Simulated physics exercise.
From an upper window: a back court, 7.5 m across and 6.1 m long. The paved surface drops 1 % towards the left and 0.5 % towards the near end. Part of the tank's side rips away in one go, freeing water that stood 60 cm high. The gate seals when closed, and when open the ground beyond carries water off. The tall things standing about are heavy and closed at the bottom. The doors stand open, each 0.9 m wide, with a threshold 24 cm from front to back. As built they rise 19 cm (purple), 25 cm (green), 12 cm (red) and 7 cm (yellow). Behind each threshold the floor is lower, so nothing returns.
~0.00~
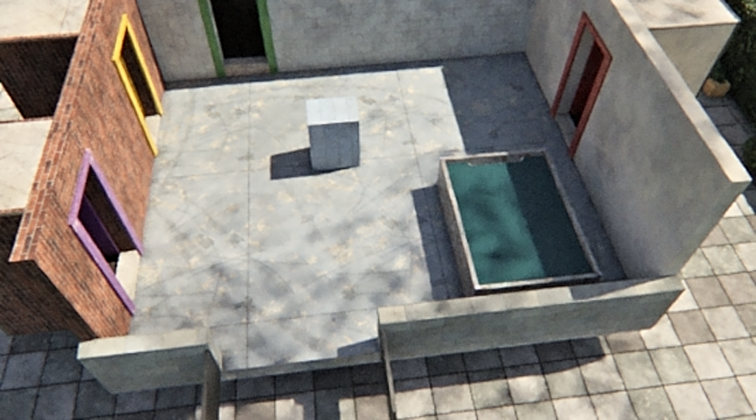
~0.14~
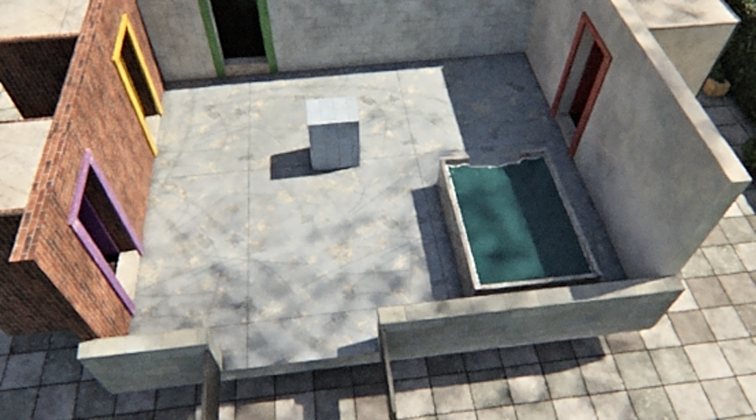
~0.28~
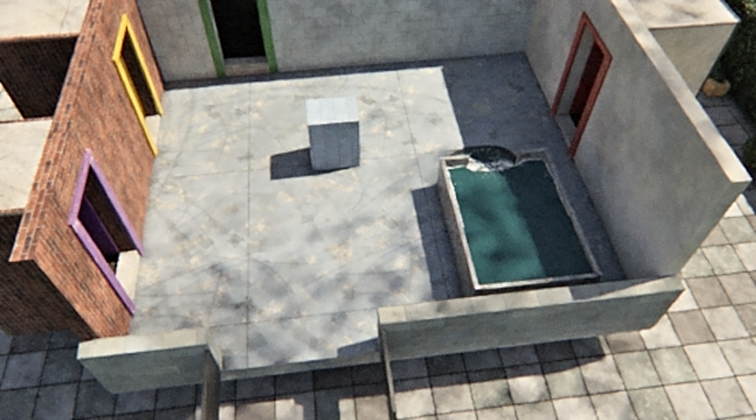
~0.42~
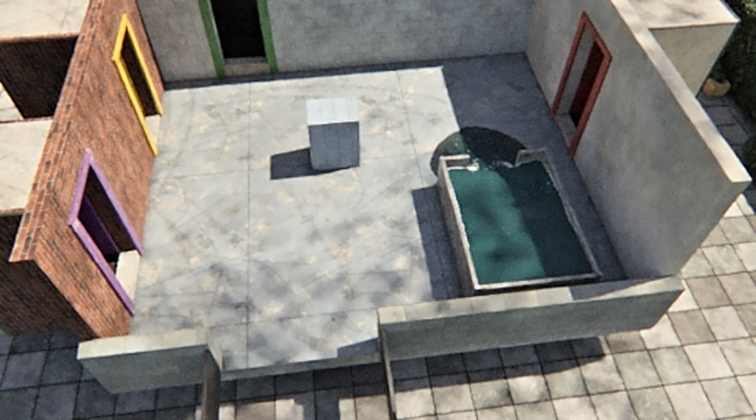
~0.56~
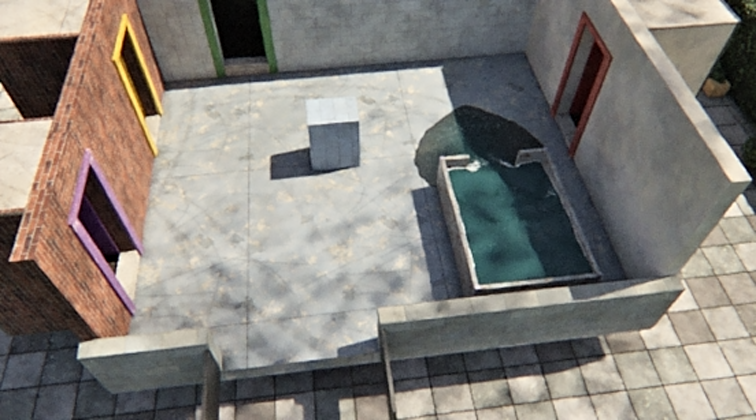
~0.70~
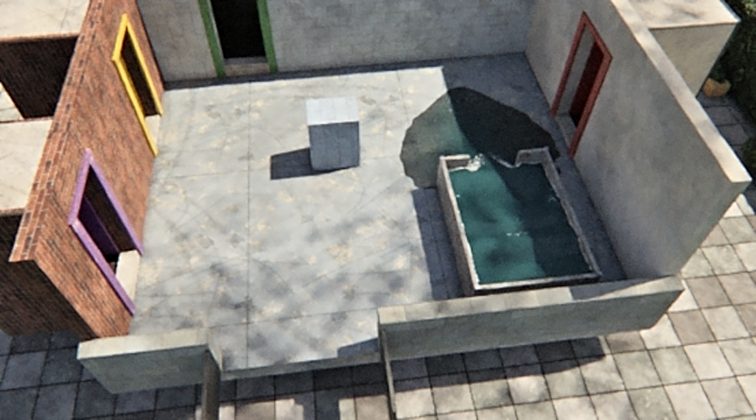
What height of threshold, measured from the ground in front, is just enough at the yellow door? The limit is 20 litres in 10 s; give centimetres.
About 11 cm.
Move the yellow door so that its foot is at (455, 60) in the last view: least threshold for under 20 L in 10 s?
Roughly 17 cm.
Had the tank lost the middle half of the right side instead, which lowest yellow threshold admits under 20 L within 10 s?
Then roughly 7.0 cm.
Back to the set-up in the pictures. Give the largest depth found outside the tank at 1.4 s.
Up to some 28 cm.
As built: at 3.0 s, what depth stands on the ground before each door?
Depths in cm: Purple 0, green 5, red 6, yellow 0.
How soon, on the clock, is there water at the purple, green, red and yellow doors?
Arrival: Purple 6.0 s, green 2.6 s, red 0.9 s, yellow 4.0 s.
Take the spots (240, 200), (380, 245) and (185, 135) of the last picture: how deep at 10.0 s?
About 4, 0 and 10 cm.
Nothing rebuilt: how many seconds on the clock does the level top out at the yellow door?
Near 7.5 s.
After 1.4 s water covers 25 % of the floor, deepest (28 cm) near (481, 172); it has not reached the yellow door.
After 3.0 s water covers 35 % of the floor, deepest (26 cm) near (523, 79); it has not reached the yellow door.
After 10.0 s water covers 80 % of the floor, deepest (14 cm) near (125, 366); 11 cm at the yellow door, 85 litres in over its 7 cm threshold.
At the yellow door as built, the water arrived by 4.3 s and peaked near 15 cm at 7.6 s.
Run again over the same 10 s with other heights there, 38 litres in over 9.5 cm, 4 litres over 13 cm. The limit of 20 litres is kept from about 11 cm up.
